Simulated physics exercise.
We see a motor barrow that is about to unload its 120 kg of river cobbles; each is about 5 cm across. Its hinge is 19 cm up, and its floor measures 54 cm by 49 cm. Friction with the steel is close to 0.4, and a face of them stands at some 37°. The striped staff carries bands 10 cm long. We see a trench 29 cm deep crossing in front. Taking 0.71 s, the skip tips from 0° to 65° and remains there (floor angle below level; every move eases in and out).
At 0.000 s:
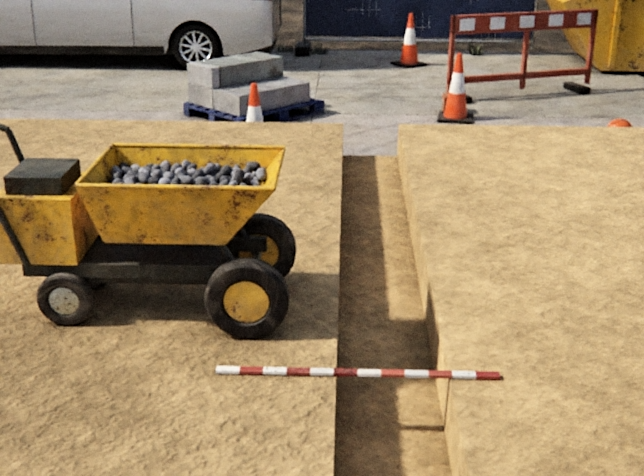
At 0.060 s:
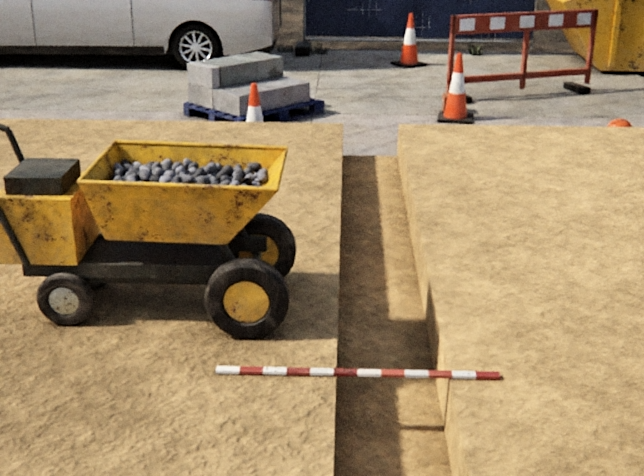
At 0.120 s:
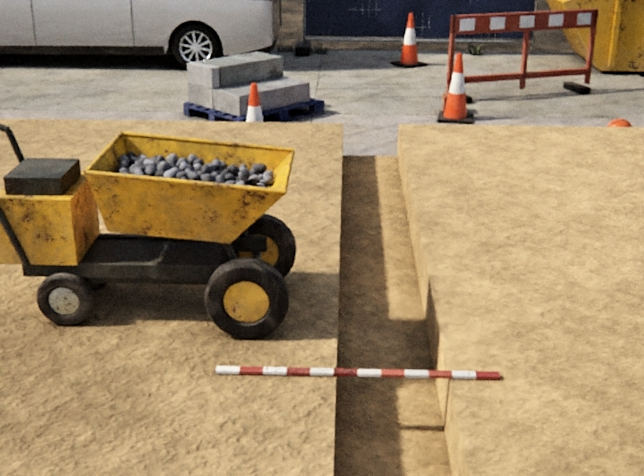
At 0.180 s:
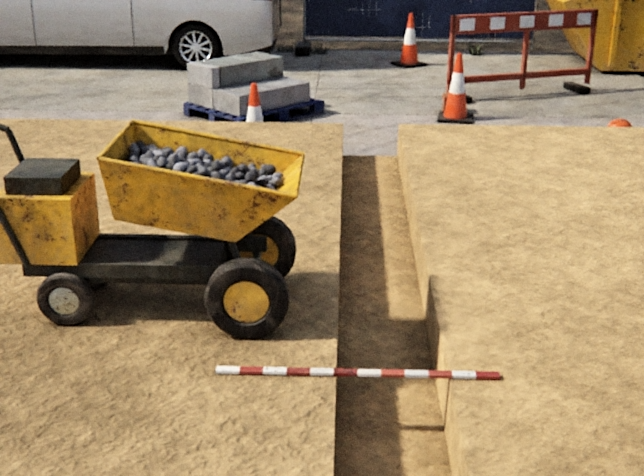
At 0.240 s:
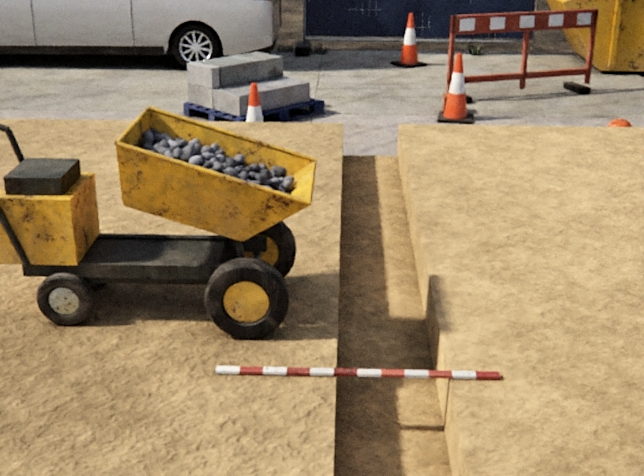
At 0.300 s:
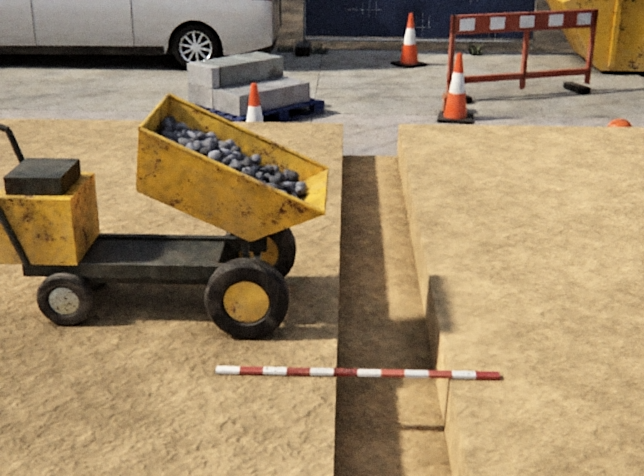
A yellow motor barrow steadily tilts its skip of grey cobbles rightward beside a trench.
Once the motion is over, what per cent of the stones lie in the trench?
71 %.
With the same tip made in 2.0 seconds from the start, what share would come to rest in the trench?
In that case, around 95%.
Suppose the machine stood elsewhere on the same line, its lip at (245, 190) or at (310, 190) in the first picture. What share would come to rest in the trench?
The first start gives about 90 per cent, the second about 45.
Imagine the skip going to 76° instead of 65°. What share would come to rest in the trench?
Then close to 70 per cent.
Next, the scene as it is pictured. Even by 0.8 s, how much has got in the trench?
Around 20 per cent of it, at that instant.
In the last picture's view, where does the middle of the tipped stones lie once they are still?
Resting centre: About (414, 349).
After 0.5 s the floor is at 55°; 100 % in the skip; the foremost stones are at (343, 228).
After 0.8 s the floor is at 65°; 81 % in the skip, 19 % in the trench; the foremost stones are at (435, 308).
After 1.2 s the floor is at 65°; 33 % in the skip, 39 % in the trench, 28 % past the trench; the foremost stones are at (561, 317).
After 3.1 s the floor is at 65°; 0 % in the skip, 71 % in the trench, 29 % past the trench; the foremost stones are past the picture's edge.
